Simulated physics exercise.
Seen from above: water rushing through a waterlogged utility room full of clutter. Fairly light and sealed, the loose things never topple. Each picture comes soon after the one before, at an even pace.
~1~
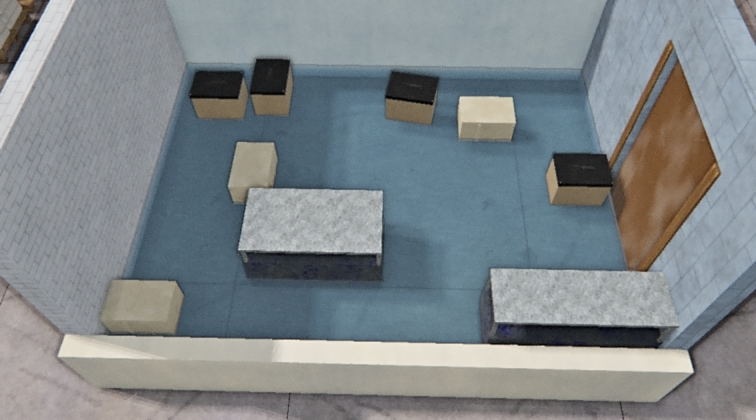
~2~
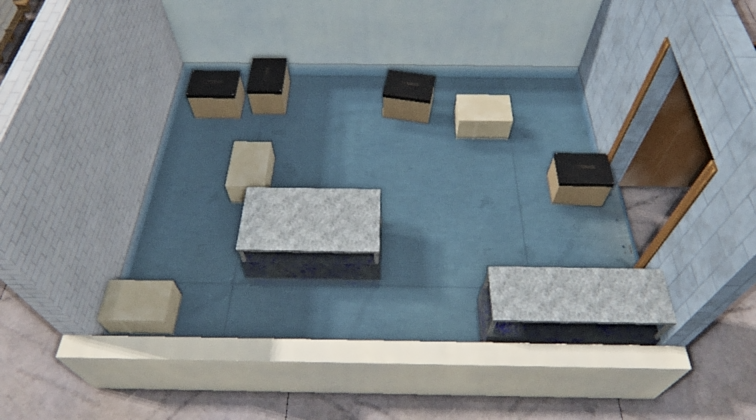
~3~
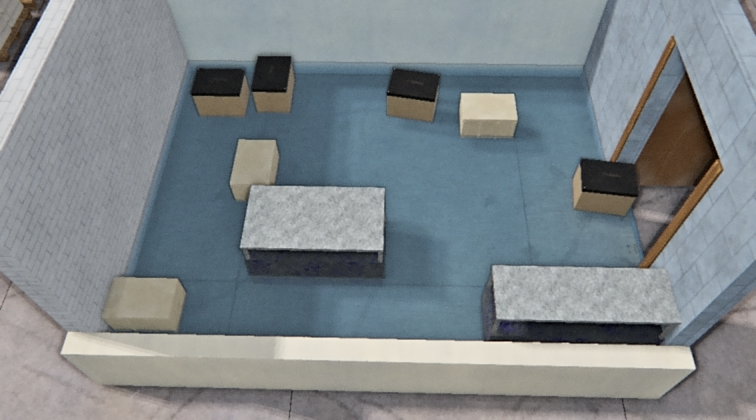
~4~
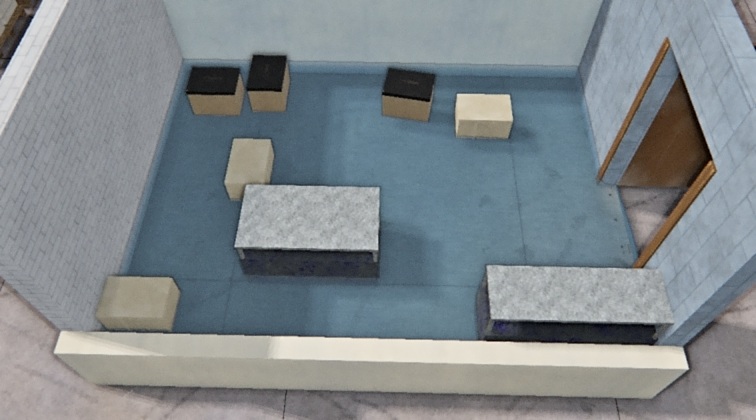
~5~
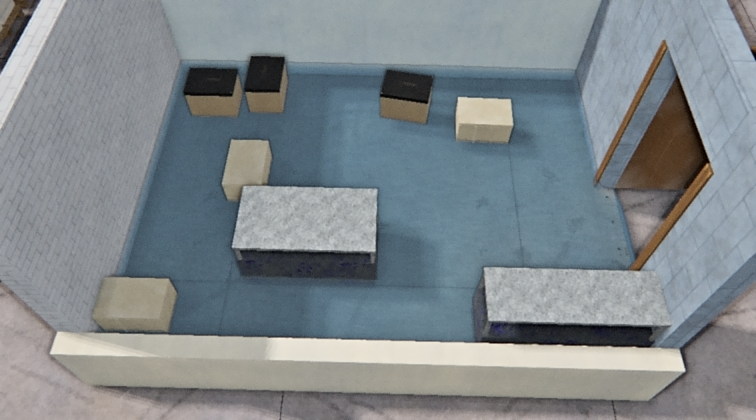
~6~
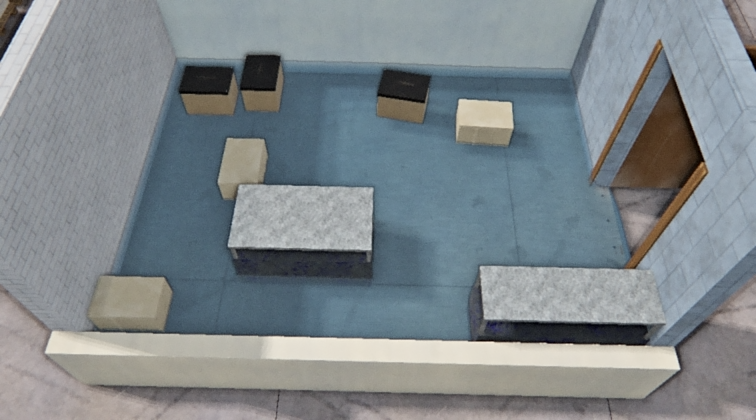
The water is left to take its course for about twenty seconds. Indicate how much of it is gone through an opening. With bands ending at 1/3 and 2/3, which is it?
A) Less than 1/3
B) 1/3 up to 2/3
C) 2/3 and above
Option B: 1/3 up to 2/3.
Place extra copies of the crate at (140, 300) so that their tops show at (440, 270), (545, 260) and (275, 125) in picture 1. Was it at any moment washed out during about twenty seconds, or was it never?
In order: Exits; exits; never exits.
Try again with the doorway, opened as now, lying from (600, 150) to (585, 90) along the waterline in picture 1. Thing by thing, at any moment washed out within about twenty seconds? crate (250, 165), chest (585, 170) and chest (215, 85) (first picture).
Object one: Remains; object two: Leaves; object three: Remains.
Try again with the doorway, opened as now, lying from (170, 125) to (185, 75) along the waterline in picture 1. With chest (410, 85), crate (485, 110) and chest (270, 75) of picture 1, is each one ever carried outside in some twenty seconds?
One by one as named: Gets away, doesn't escape and gets away.
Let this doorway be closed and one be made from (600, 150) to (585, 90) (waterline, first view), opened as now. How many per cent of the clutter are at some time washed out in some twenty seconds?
40 per cent.
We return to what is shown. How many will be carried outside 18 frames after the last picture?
The number comes out at 2.
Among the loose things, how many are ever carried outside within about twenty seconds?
My tally gives 3.
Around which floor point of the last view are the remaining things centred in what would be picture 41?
(325, 178).
A moment on, 1 of 7 are out; 6 afloat.
Next, 2 of 7 are out; 5 afloat.
Later, 3 of 7 are out; 4 afloat.
In the end, 3 of 7 are out; 4 afloat.
